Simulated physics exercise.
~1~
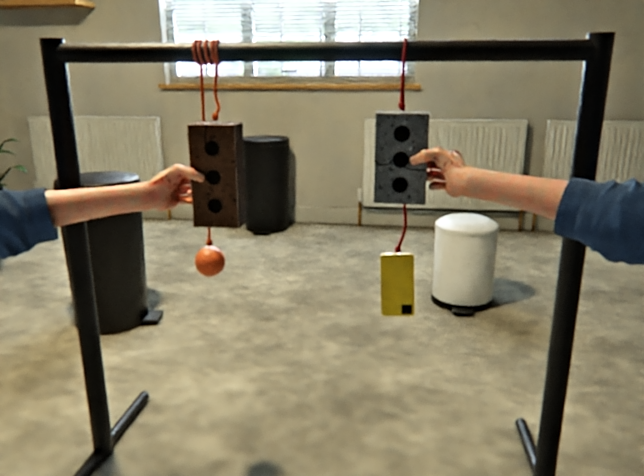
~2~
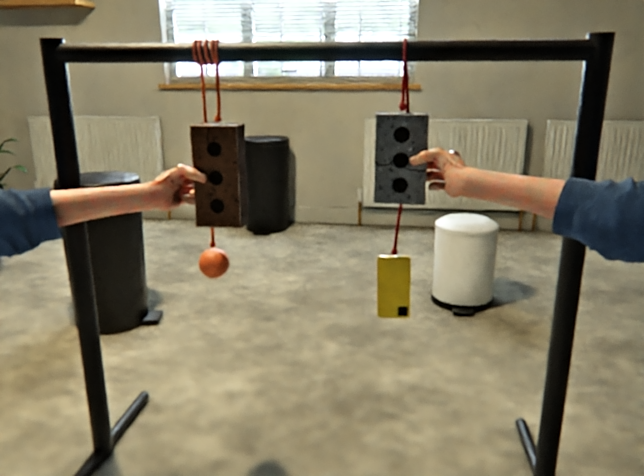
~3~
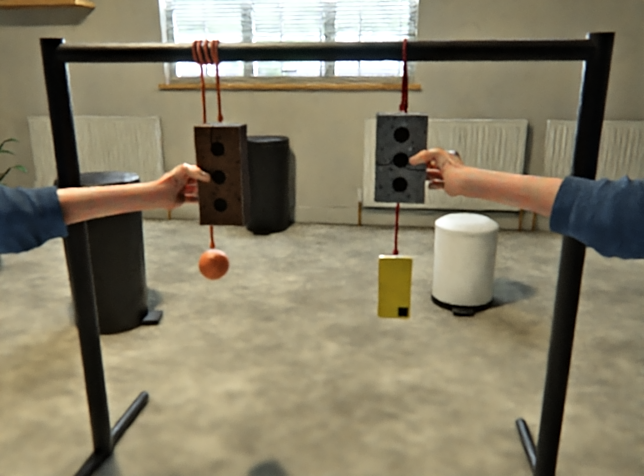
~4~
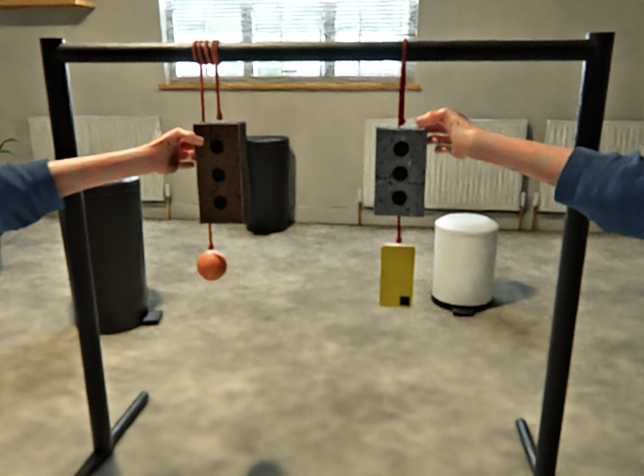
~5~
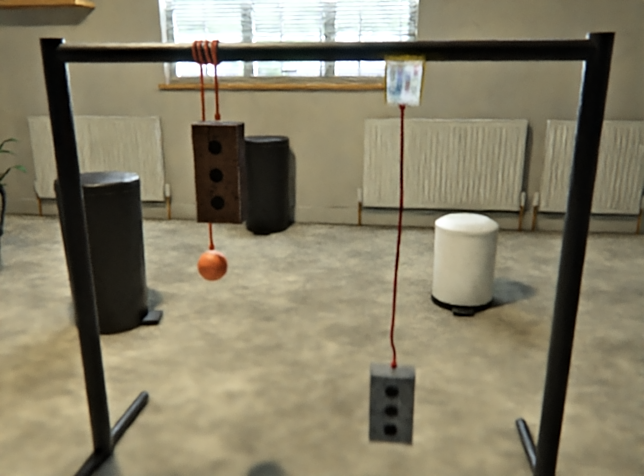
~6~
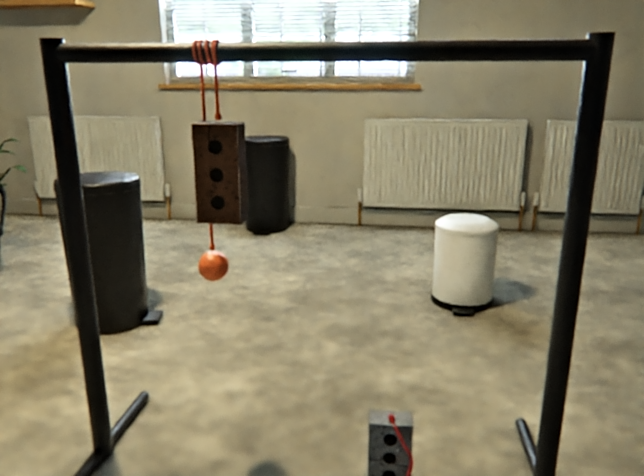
At first, two hands steady a dark brown brick and a grey paver hanging by red laces from a black rail, with an orange ball dangling below the brick and a flat yellow phone below the paver. The brick's lace is wrapped round the rail several times, while the paver's simply passes over it. After small adjustments, the hands let go and withdraw. The paver drops, pulling its lace over the rail and drawing the phone up to the bar. The lace slips off completely, and the paver ends on the floor while the brick and ball stay hanging.
